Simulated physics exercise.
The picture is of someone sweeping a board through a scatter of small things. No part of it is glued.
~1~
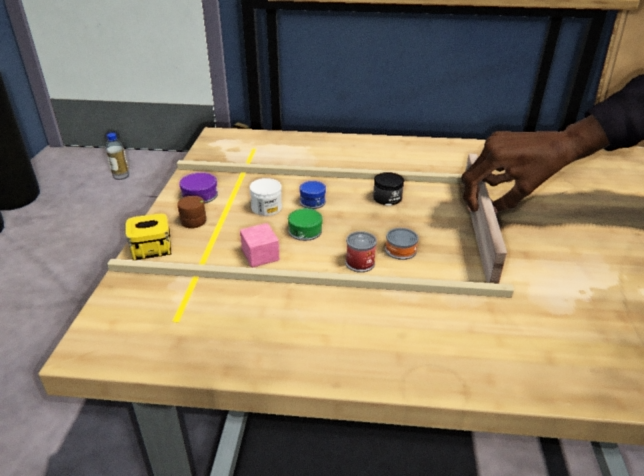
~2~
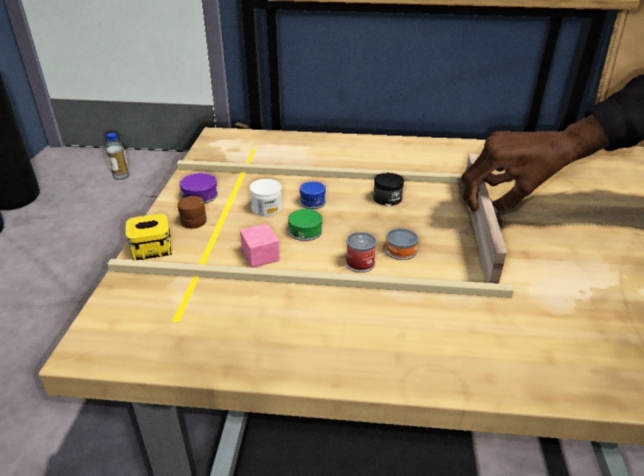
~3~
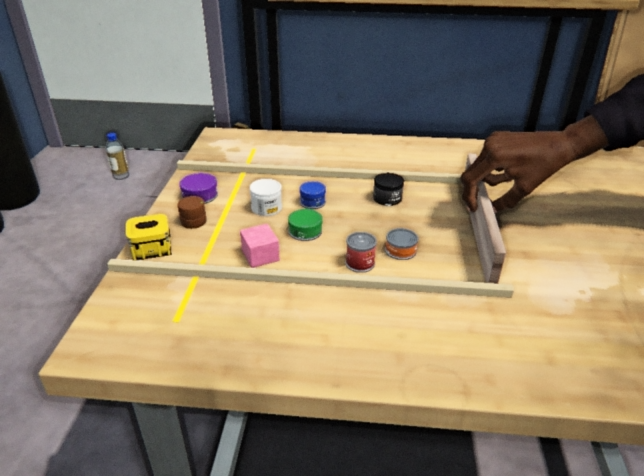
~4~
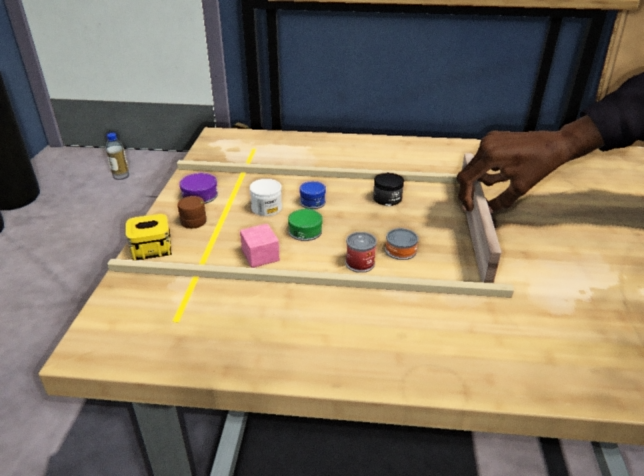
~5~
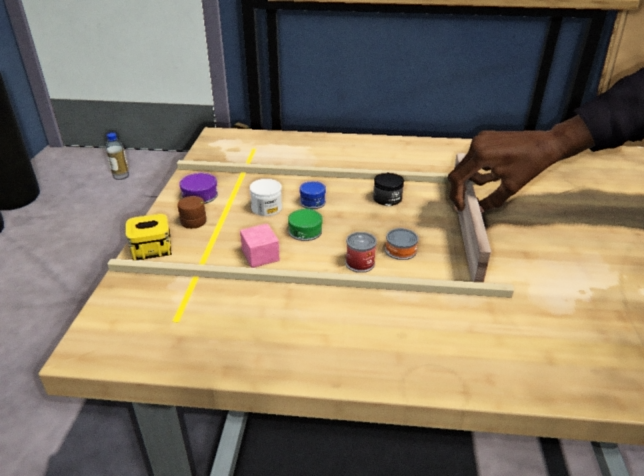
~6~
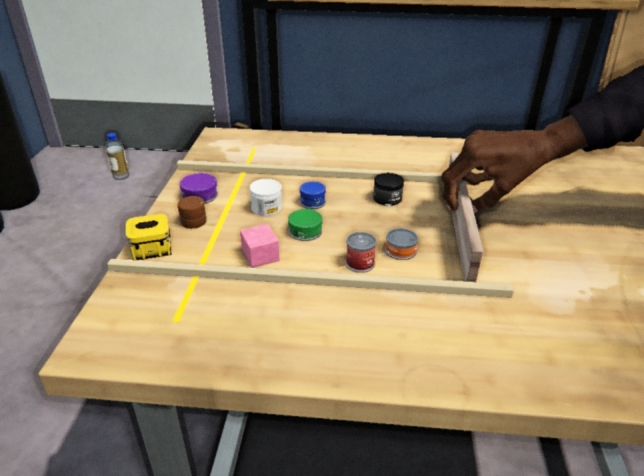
At first, a hand holds an upright board at the right end of a wooden table, with small colourful containers and a pink cube scattered between two strips. The board stays nearly still, then the hand slides it slightly left, touching none of the items, which all remain in place.
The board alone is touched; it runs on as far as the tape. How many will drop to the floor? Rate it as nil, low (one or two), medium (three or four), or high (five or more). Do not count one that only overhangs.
Nil.
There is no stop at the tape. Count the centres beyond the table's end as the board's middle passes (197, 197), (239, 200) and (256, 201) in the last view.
1, 0 and 0.
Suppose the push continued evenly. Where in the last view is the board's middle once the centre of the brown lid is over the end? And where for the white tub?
Roughly (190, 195); roughly (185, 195).
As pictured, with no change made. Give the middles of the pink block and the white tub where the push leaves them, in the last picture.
First: About (161, 245); second: About (189, 197).
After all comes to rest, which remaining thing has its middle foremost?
Looks like the yellow case to me.
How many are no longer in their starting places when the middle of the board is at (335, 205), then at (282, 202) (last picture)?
First position 5; second position 7.
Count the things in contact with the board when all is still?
Number in contact with it: 5.
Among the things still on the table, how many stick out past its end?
The count would be 1.
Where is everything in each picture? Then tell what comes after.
Yellow case (149, 236); purple pot (199, 189); brown lid (192, 212); board (482, 213); tape (224, 215), in the first frame.
Purple pot (199, 189); red pot (361, 252), in the second frame.
Brown lid (192, 213); board (481, 213), in the third frame.
Yellow case (149, 236); orange tin (402, 244), in the fourth frame.
Purple pot (199, 189); green pot (305, 225), in the fifth frame.
Yellow case (149, 236); purple pot (199, 189); brown lid (192, 213); board (461, 212); tape (224, 215), in the sixth frame.
A little later, none off yet; yellow case at rest near (149, 236); purple pot at rest near (199, 189); brown lid at rest near (192, 213).
When it is over, the number that fall off is zero.
